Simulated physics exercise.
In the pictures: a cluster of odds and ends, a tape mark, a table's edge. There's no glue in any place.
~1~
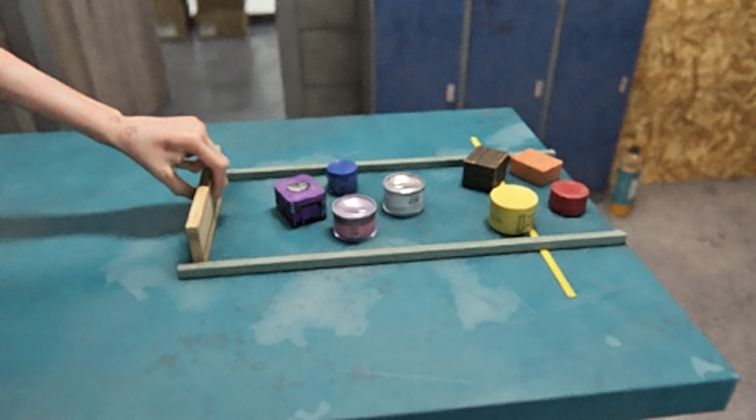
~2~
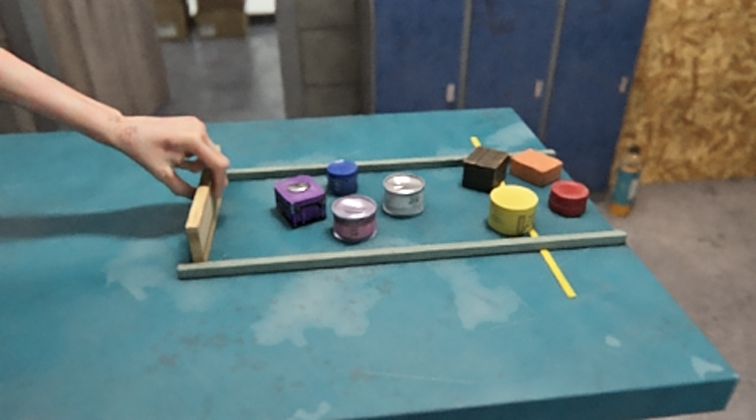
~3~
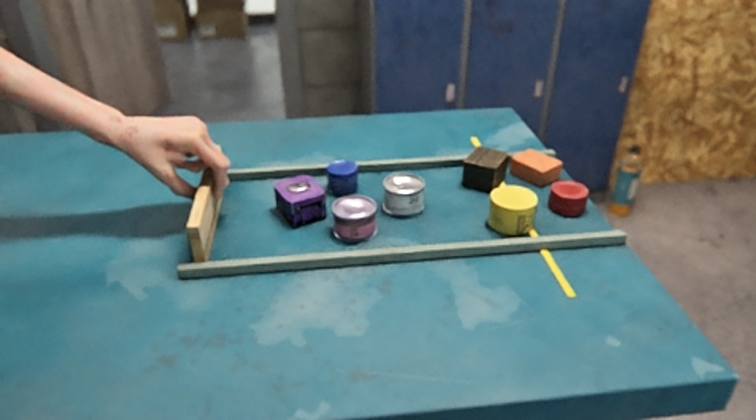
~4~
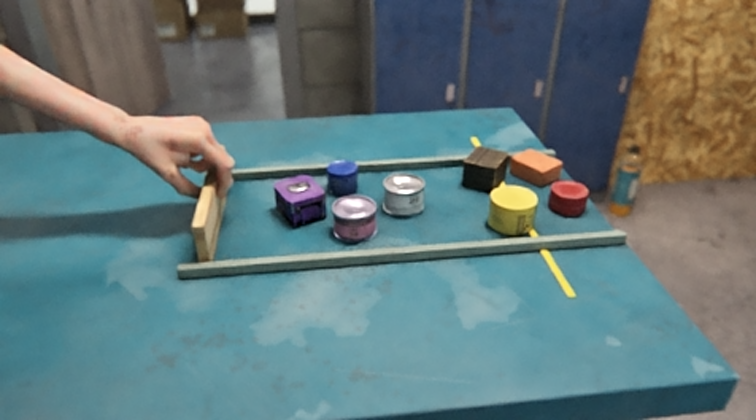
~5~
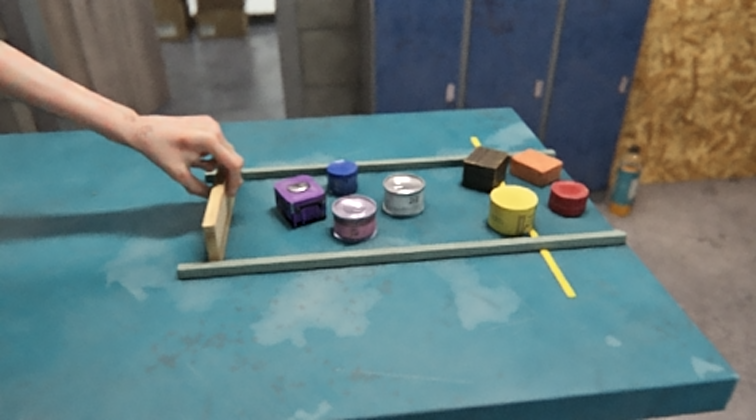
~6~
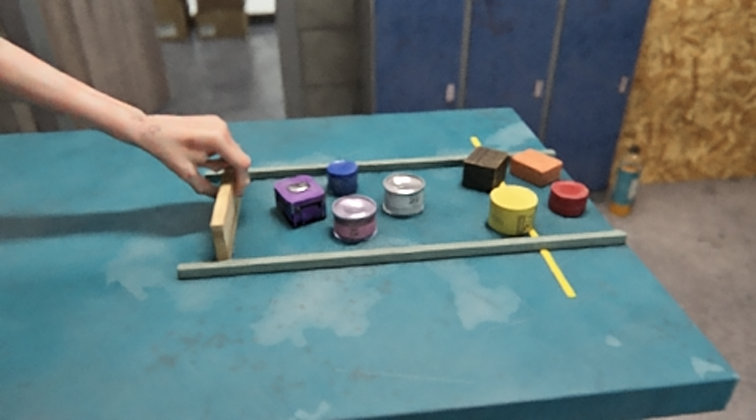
A hand reaching in from the left slides an upright wooden board slowly a short way to the right between two pale rails, touching none of the objects, while the camera stays still. The setting is a worn teal tabletop seen from above at an angle, with blue lockers behind. Purple, blue, pink and white items sit mid-table; black, yellow, orange and red ones cluster near yellow tape at right.
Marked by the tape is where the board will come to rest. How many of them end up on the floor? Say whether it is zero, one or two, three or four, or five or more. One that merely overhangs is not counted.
The number that tip off is going to be at least one but under three.
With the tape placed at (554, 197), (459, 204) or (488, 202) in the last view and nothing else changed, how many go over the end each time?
Floor tally per try: 5 / 0 / 0.
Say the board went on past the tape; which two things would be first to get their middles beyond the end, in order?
First the red lid, and second the orange block.
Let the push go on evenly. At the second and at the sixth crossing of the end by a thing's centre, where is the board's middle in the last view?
At (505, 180) for the second, at (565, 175) for the sixth.
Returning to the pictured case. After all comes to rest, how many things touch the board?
3 in contact.
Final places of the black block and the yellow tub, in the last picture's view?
Roughly (543, 162) for the first and roughly (593, 212) for the second.
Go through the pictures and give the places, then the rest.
The first frame shows red lid (568, 198); orange block (536, 168); yellow tub (512, 210); board (208, 201); tape (512, 200).
The second frame shows orange block (536, 168); purple case (300, 200).
The third frame shows yellow tub (512, 210); white tin (404, 195).
The fourth frame shows red lid (568, 198); blue tub (343, 178).
The fifth frame shows orange block (536, 168); black block (485, 169).
The sixth frame shows red lid (568, 198); orange block (536, 168); yellow tub (512, 210); board (230, 199); tape (512, 200).
Early on, none off yet; red lid at rest near (568, 198); orange block at rest near (536, 168); yellow tub at rest near (512, 210).
Finally, the number that fall off is one or two; lost, orange block and red lid.
